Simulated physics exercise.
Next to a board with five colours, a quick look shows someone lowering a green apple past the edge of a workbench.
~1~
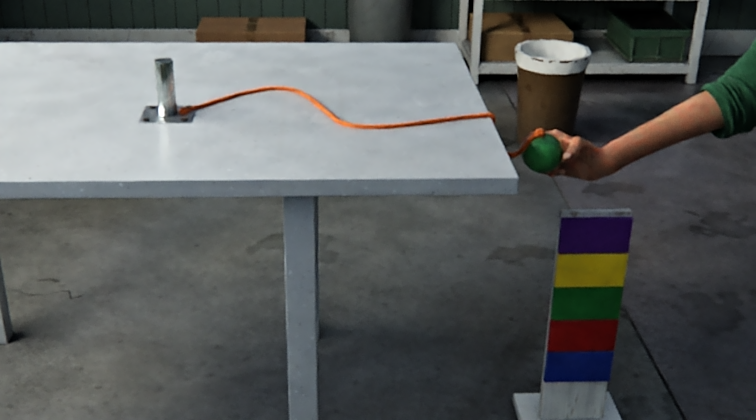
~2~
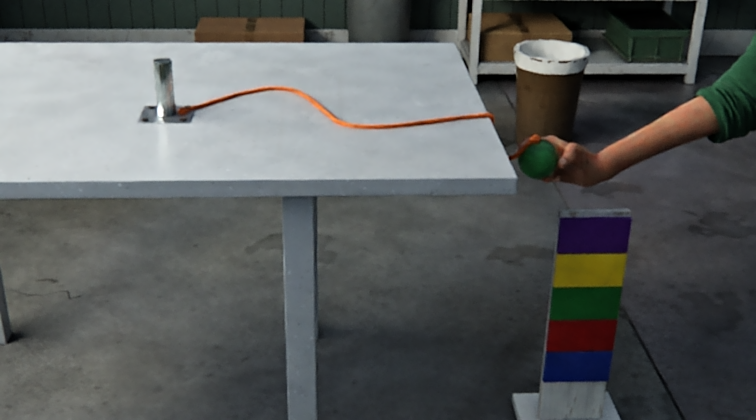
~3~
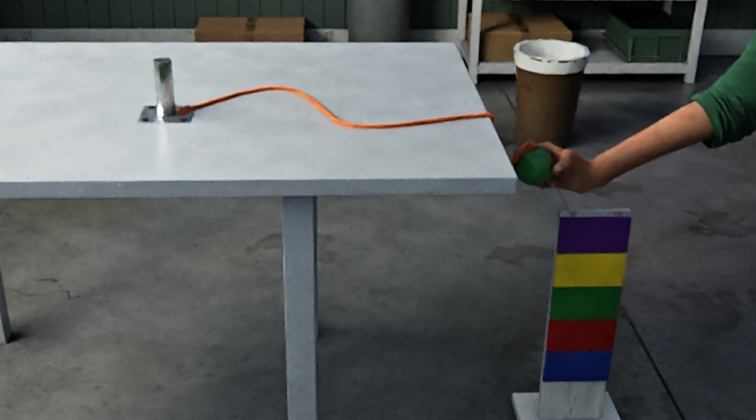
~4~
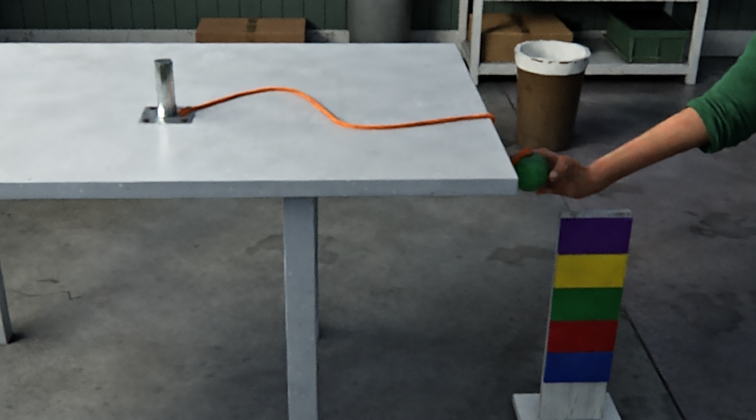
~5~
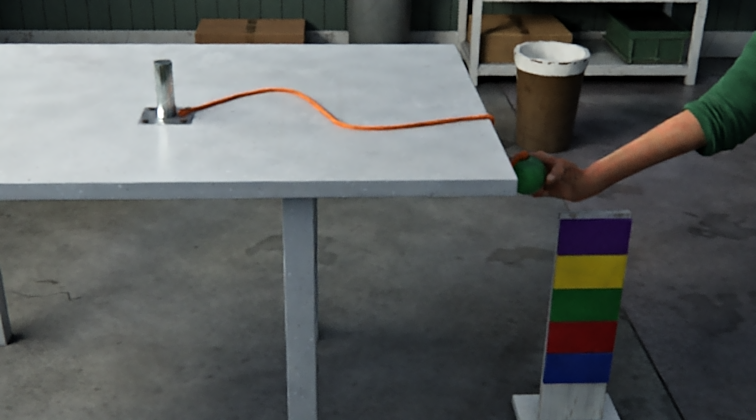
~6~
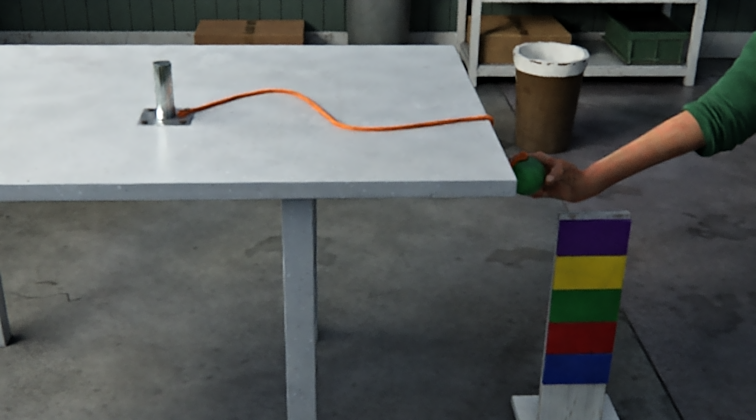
In this clip, a hand holds a round green object at the right edge of a table, beside an orange cord and above a striped color board, and moves it slightly down and left before keeping it nearly still.
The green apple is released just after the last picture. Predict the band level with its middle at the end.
Prediction: Green.
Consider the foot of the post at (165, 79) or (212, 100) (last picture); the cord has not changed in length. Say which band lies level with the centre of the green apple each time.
Taking them in turn: Yellow; red.
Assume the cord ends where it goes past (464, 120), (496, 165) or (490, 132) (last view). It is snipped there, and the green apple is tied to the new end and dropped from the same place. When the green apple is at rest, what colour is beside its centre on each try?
Above them all; yellow; purple.
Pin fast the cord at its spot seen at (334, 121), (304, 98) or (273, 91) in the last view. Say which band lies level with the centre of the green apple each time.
Try one: Purple. Try two: Yellow. Try three: Yellow.
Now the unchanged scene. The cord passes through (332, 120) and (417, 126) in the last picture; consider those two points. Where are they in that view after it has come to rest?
The first at (416, 110), the second at (484, 137).
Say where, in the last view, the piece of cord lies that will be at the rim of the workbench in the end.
It sits at about (390, 129).
Soon after, apple near (503, 294); level with green.
Then, apple near (442, 291); level with green.
Further on, apple near (485, 302); level with green.
At rest, apple near (477, 301); level with green. Its middle rests at the green band.
